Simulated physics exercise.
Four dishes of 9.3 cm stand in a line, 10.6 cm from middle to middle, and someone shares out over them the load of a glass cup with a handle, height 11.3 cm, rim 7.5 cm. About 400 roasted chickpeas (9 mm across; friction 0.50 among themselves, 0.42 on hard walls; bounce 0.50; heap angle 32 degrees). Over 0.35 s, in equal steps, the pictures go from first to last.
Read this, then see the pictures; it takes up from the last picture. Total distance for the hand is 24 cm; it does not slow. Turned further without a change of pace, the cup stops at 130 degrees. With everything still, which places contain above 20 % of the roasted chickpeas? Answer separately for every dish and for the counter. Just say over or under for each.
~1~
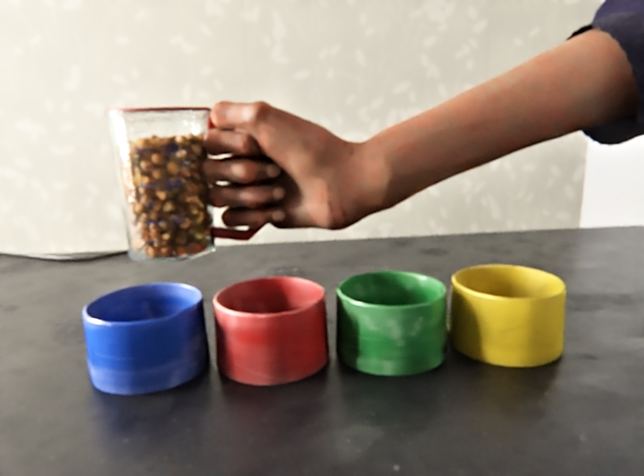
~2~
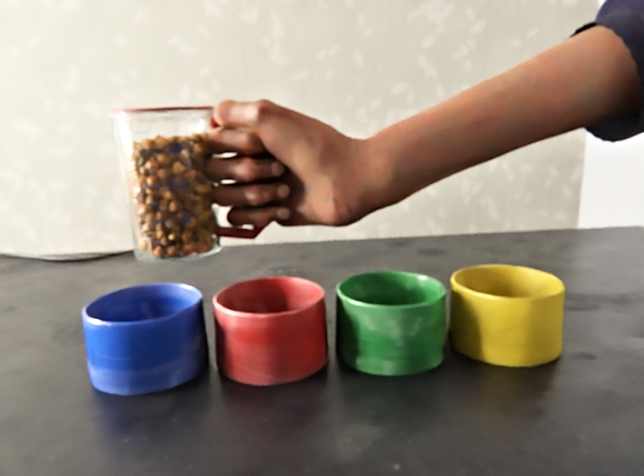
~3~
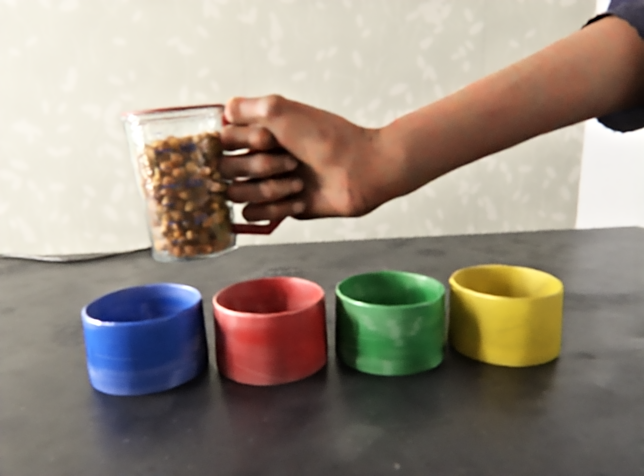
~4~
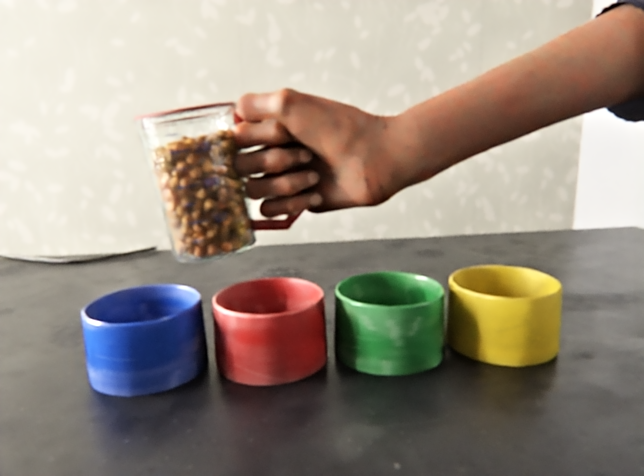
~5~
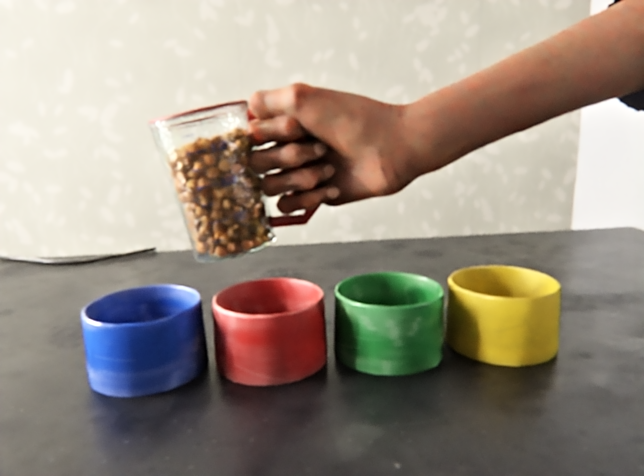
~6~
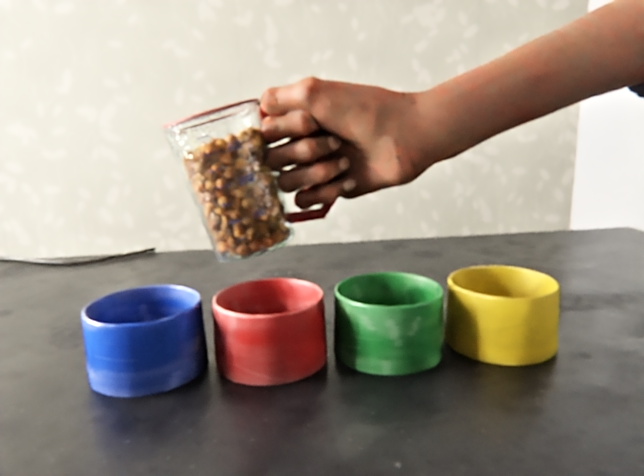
Going through them: Red comes out under, blue comes out under, green comes out over, yellow comes out under, counter comes out under.
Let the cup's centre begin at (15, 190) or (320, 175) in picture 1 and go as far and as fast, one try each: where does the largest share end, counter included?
The winner: Red; yellow.
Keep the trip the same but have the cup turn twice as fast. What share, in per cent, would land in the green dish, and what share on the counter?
In that case you'd see green at 90 and the counter at 0.
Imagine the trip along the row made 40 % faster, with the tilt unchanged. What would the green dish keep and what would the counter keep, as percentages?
Result - green dish: 100; counter: 0.
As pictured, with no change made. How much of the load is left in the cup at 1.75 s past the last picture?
I reckon around 90 per cent.
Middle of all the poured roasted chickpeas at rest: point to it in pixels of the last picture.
After settling, the middle sits near (385, 313).
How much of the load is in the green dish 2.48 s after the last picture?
About 100 percent up to now.
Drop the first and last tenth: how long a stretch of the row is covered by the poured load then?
5 cm, roughly.
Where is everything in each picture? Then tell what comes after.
The first frame shows cup at (166, 182), tilt 0 degrees, lip at (110, 111), moved 0.0 cm; middle of the pieces at (162, 189); blue dish at (145, 302); red dish at (270, 295); green dish at (391, 288); yellow dish at (507, 281).
The second frame shows cup at (171, 182), tilt 1 degrees, lip at (113, 112), moved 0.4 cm; middle of the pieces at (167, 189).
The third frame shows cup at (185, 182), tilt 4 degrees, lip at (125, 116), moved 1.5 cm; middle of the pieces at (181, 189).
The fourth frame shows cup at (202, 182), tilt 8 degrees, lip at (138, 119), moved 2.9 cm; middle of the pieces at (198, 190).
The fifth frame shows cup at (218, 182), tilt 11 degrees, lip at (152, 124), moved 4.2 cm; middle of the pieces at (215, 190).
The sixth frame shows cup at (234, 182), tilt 15 degrees, lip at (166, 127), moved 5.5 cm; middle of the pieces at (232, 189); blue dish at (143, 304); red dish at (269, 296); green dish at (388, 289); yellow dish at (502, 282).
Then, 1.05 s after the last picture, tilt 68 degrees; cup holds 100 %.
Then, 1.75 s after the last picture, tilt 104 degrees; cup holds 90 %, green 10 %.
Then, 2.48 s after the last picture, tilt 130 degrees; cup holds 0 %, green 100 %.
In the end, red 0 %, blue 0 %, green 100 %, yellow 0 %, counter 0 %.
